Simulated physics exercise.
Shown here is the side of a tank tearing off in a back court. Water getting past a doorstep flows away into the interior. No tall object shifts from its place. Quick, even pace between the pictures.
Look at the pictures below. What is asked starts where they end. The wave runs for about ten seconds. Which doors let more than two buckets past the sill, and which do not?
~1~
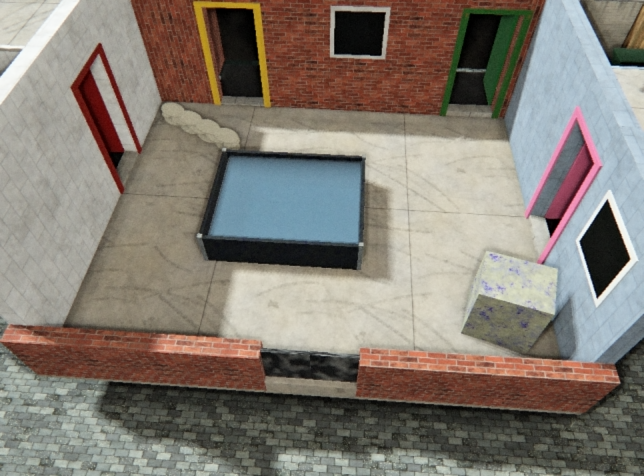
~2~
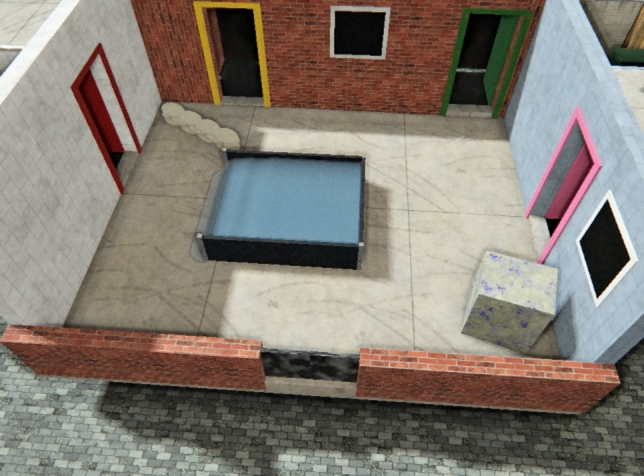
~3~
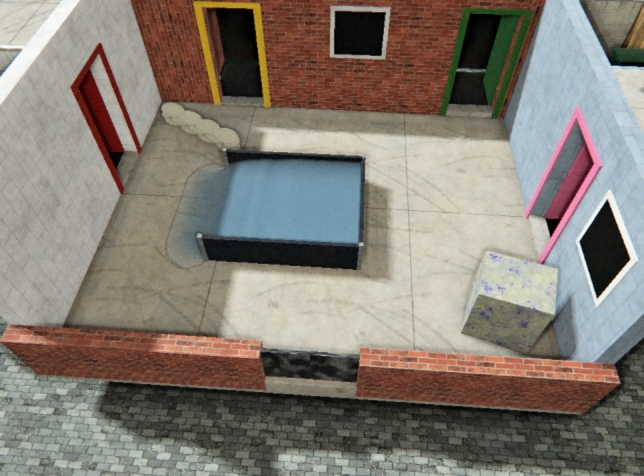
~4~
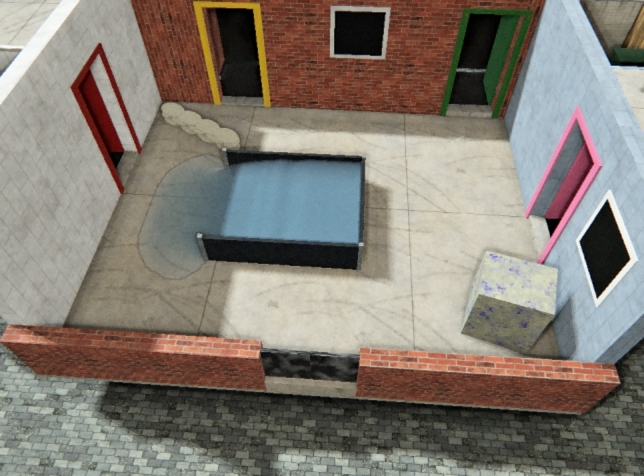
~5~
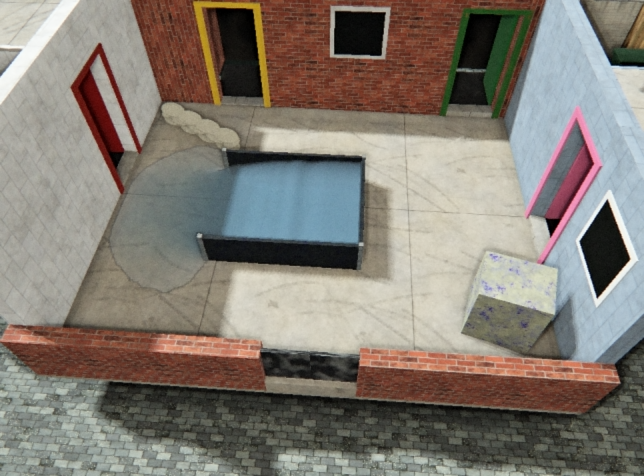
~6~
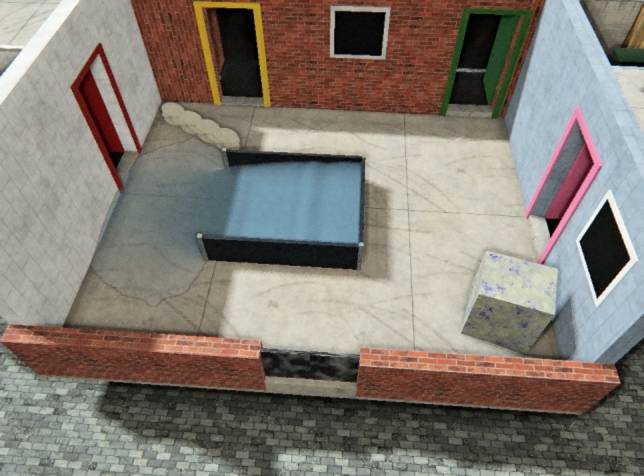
The pink door ends up within two buckets, the green door ends up within two buckets, the yellow door ends up within two buckets, the red door ends up over two buckets.
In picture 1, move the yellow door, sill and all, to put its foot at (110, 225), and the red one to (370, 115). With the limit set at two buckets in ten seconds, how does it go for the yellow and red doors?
The yellow gets past the limit, and the red comes up short too.
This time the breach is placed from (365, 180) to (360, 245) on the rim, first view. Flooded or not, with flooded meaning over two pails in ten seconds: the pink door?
Pink door: Over the line.
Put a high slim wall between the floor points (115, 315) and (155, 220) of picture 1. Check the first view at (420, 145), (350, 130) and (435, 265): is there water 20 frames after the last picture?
Log, spots one to three: Spared; spared; spared.
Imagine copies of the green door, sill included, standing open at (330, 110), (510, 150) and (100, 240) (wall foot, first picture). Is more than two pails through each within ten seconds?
Taking the new doors in the order given: The first comes up short, the second comes up short, the third tops it.
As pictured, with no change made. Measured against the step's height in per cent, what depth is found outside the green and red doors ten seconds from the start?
First around 90 percent, second around 60 percent.
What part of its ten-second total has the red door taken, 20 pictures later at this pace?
Close to 75 percent.
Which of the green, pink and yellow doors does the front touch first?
The yellow one.
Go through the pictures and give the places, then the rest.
The first picture shows still water in the water tank at (288, 198).
In the second picture, the front is at a hidden place, out from the gap at (219, 207).
In the third picture, the front is at (211, 167), out from the gap at (219, 209).
In the fourth picture, the front is at (188, 164), out from the gap at (220, 209).
In the fifth picture, water pours out at (220, 209) and has run to (149, 171).
In the sixth picture, water pours out at (220, 209) and has run to (93, 260).
A moment on, water covers 20 % of the floor; the pink door not reached, the green door not reached, the yellow door not reached, the red door over two buckets in.
Next, water covers 25 % of the floor; the pink door not reached, the green door not reached, the yellow door not reached, the red door far over two buckets in.
Then, water covers 40 % of the floor; the pink door not reached, the green door not reached, the yellow door wet at the sill, nothing in, the red door far over two buckets in.
Later, water covers 80 % of the floor; the pink door wet at the sill, nothing in, the green door not reached, the yellow door wet at the sill, nothing in, the red door far over two buckets in.
In the end, water covers 90 % of the floor; the pink door wet at the sill, nothing in, the green door wet at the sill, nothing in, the yellow door wet at the sill, nothing in, the red door far over two buckets in.
